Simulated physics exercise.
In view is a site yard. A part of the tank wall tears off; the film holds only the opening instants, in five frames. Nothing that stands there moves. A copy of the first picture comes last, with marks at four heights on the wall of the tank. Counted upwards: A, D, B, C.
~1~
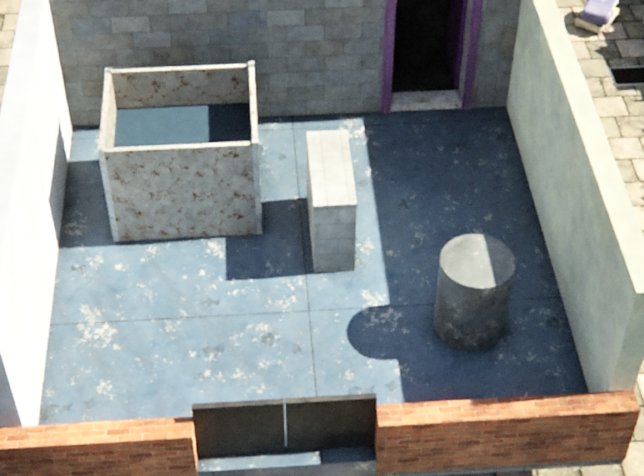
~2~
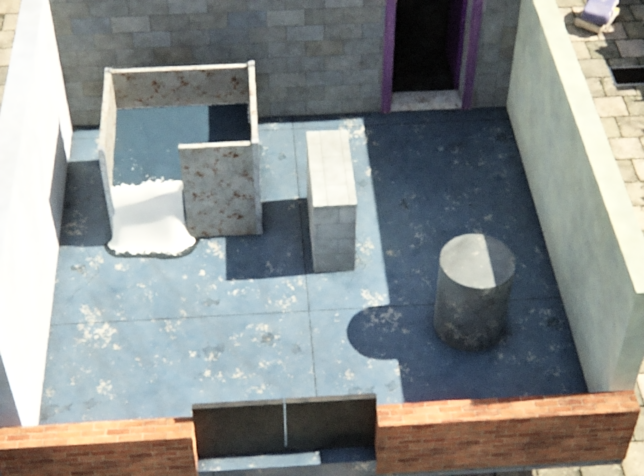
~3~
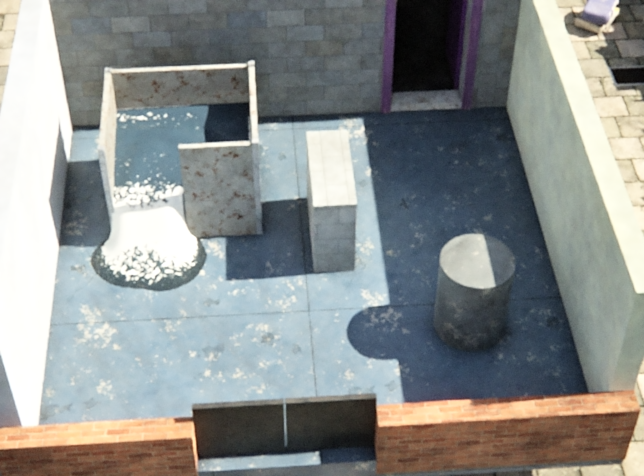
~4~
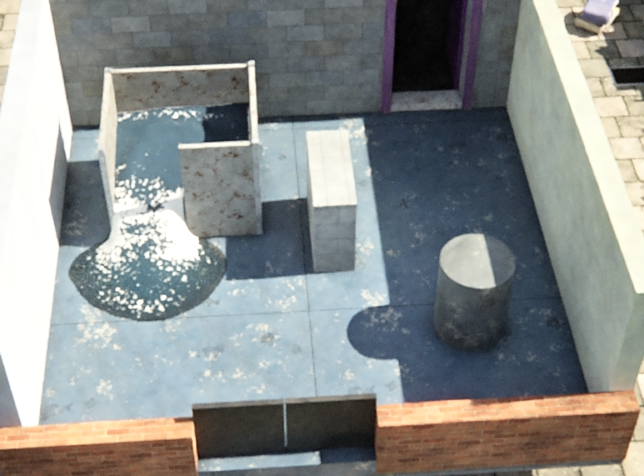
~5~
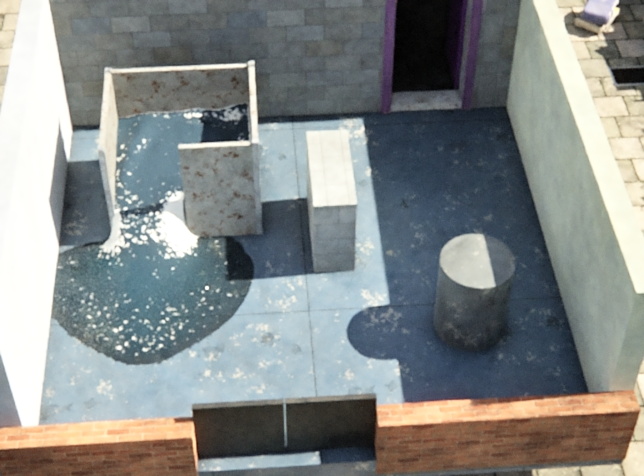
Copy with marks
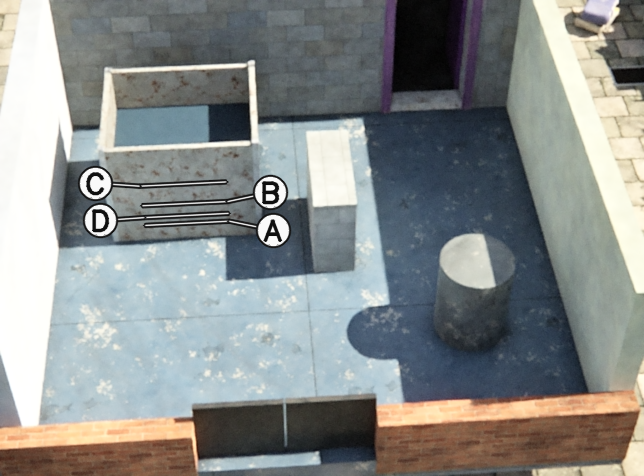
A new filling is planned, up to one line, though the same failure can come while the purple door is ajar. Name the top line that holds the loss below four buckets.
The answer is level C.
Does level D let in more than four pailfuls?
No, that is safe.
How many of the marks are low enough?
All of the four.
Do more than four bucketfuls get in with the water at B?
No, that is safe.
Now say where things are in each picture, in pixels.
Water in the tank at rest, its middle at (183, 142); foot of the purple doorway at (426, 110); shut gate at (285, 407).
Water covers 1 % of the ground and shows as far out as (113, 247).
Water covers 3 % of the ground and shows as far out as (161, 285).
Water covers 6 % of the ground and shows as far out as (143, 315).
Water covers 12 % of the ground and shows as far out as (129, 355).
On the marked copy, A at (187, 223); B at (185, 203); C at (182, 184); D at (186, 215); from the bottom up A, D, B, C.
If A is chosen, nothing gets over.
If B is chosen, nothing gets over.
If C is chosen, a bucket or two gets in.
If D is chosen, nothing gets over.
